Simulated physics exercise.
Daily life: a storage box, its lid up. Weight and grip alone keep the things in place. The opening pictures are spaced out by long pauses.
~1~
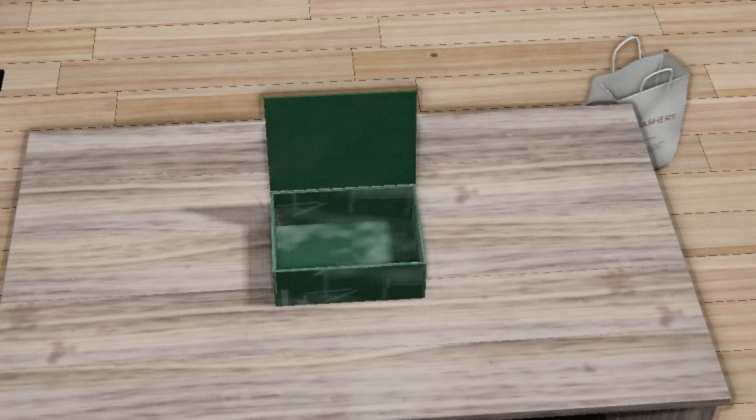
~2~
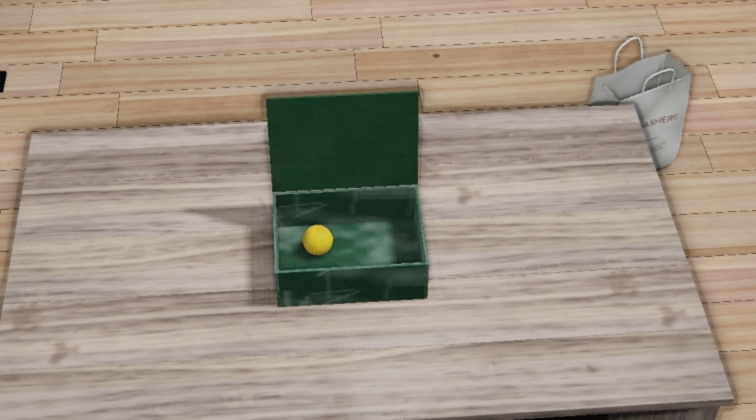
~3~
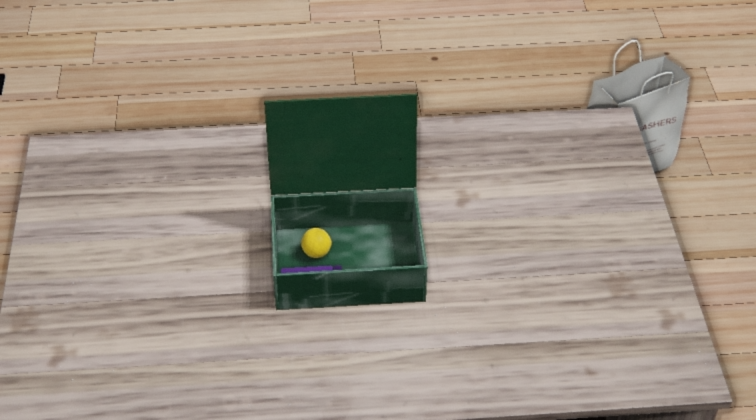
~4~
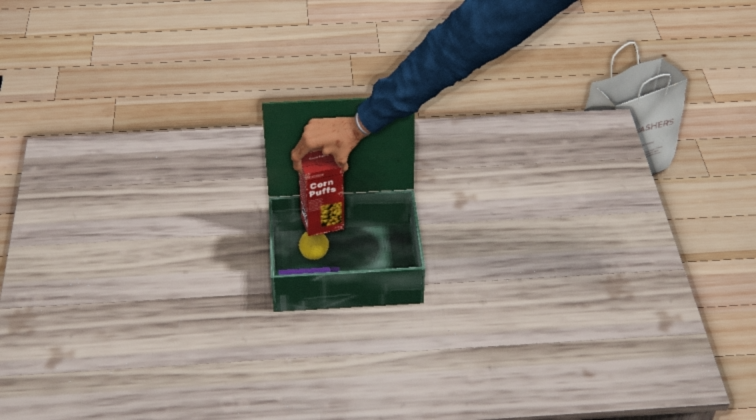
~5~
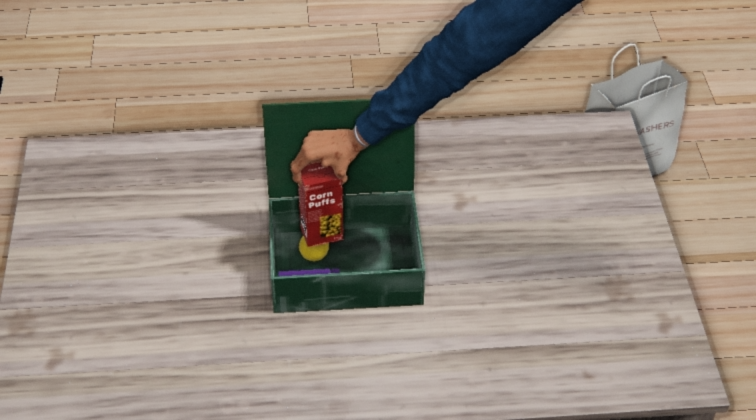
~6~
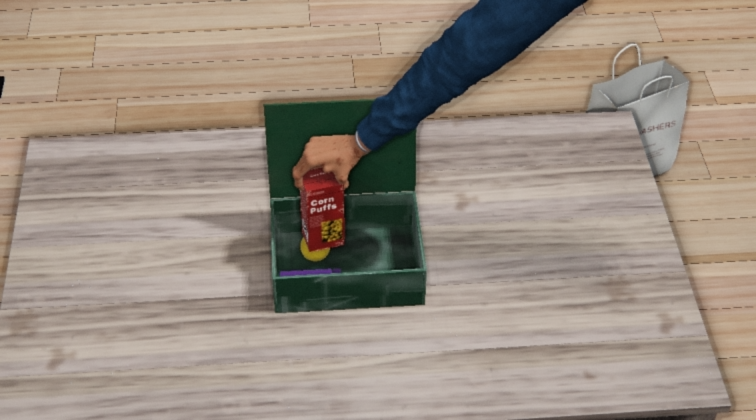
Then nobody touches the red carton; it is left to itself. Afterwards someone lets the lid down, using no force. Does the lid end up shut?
Yes. The lid lands home.
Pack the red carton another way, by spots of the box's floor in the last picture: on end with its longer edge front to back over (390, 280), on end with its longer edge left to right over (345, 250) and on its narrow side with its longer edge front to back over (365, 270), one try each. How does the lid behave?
First - not shut; second - not shut; third - shut down.
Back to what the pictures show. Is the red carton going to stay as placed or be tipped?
Result: The red carton leans over.
Then, 0.40 s past the last view, red carton on its side near (346, 249); yellow lemon displaced about its own width.
Then, 1.10 s past the last view, lid starting down; red carton on its side near (362, 245); yellow lemon displaced about its own width.
Then, 1.70 s past the last view, lid 51° above the rim; red carton on its side near (362, 245); yellow lemon displaced a little.
Then, 2.10 s past the last view, lid 15° above the rim; red carton on its side near (362, 245); yellow lemon displaced a little.
Finally, lid shut; down or leaning hard in the box, red carton; the other 2 still in place. Final places as the last picture's camera would see them, red carton near (362, 245).
